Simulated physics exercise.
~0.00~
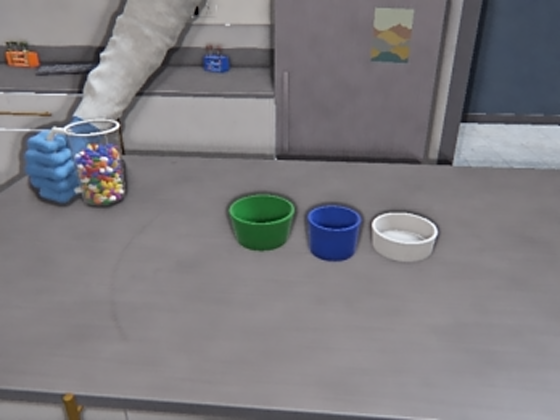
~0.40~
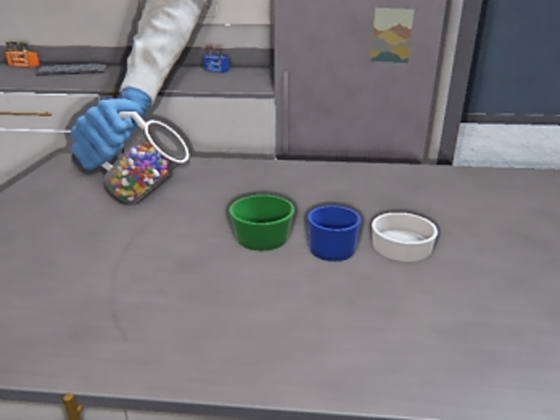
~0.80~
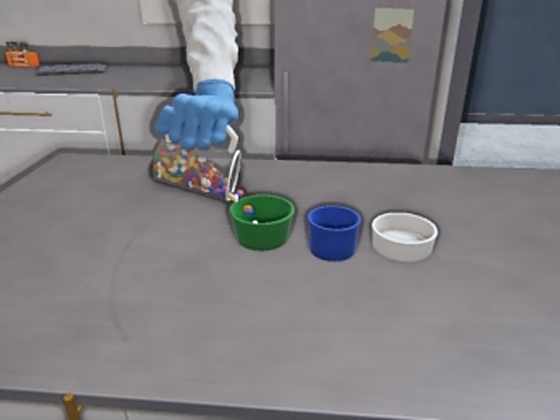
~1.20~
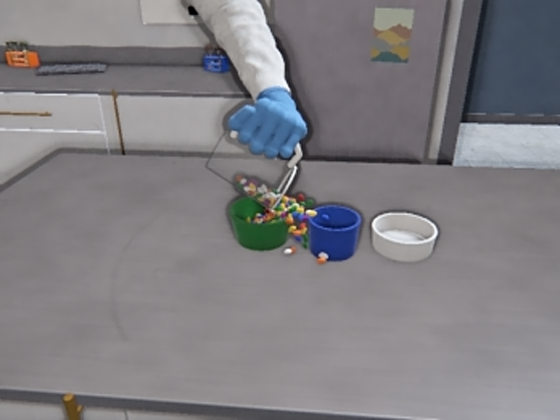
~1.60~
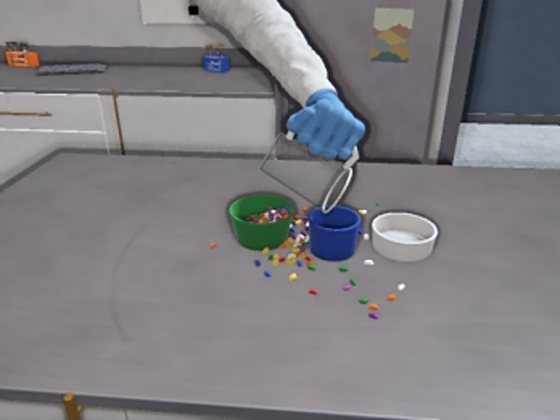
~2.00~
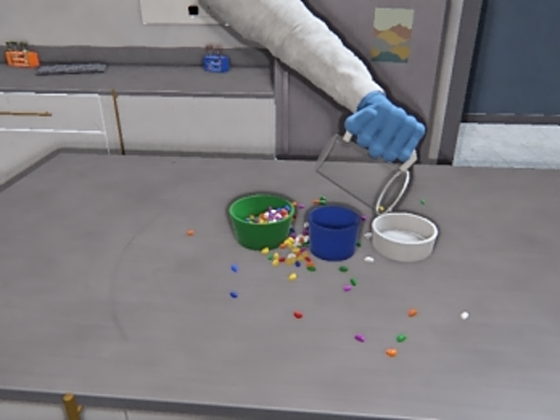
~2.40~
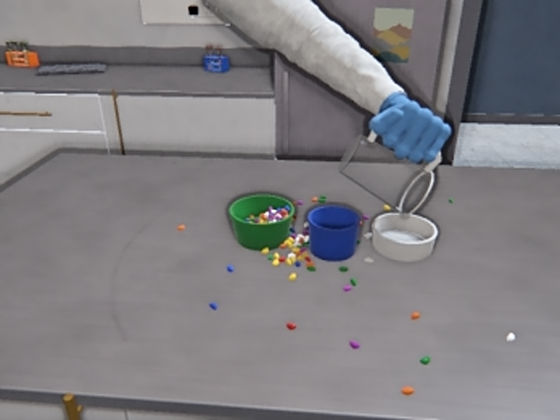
Gloved hand tipping a clear cup of jelly beans rightward over three dishes, filling the green one and scattering others across the table.
